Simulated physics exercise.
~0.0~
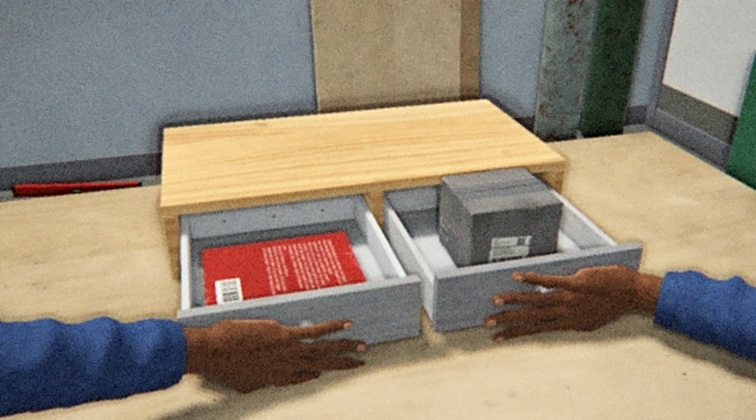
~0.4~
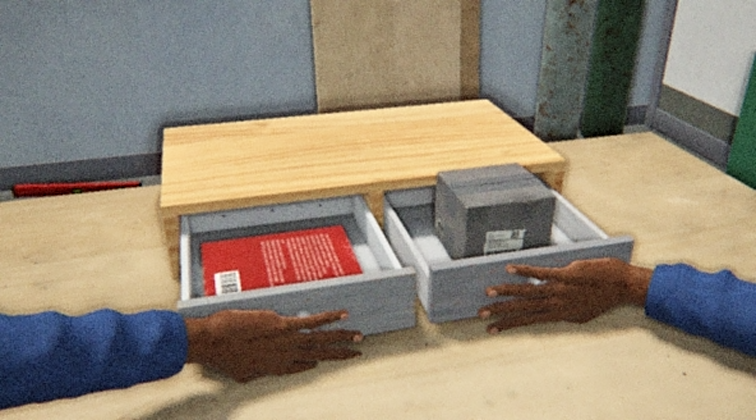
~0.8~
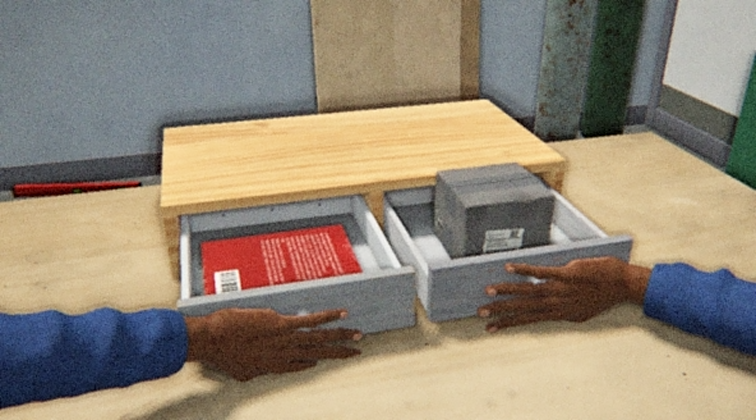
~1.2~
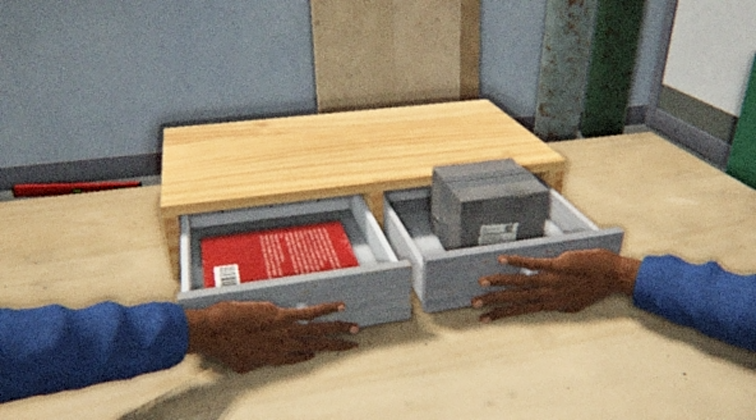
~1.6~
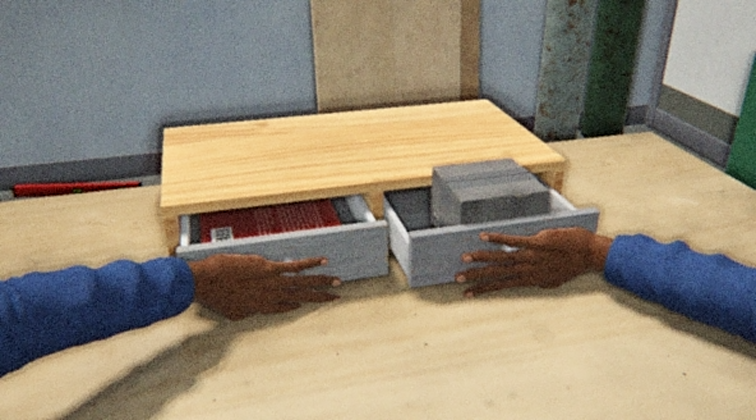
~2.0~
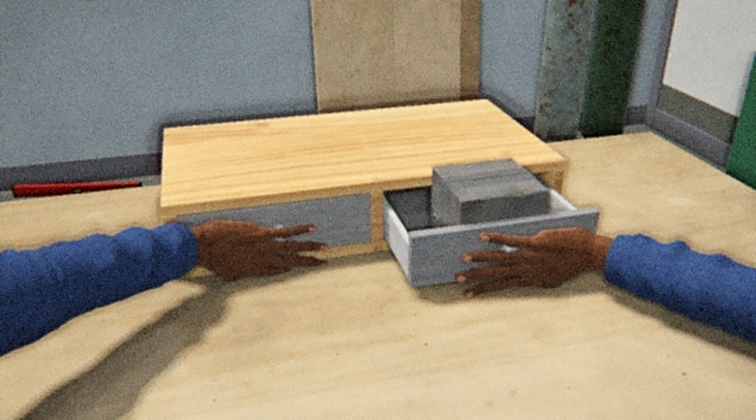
Two hands push both drawers, shutting the left while the grey box's drawer stays ajar.
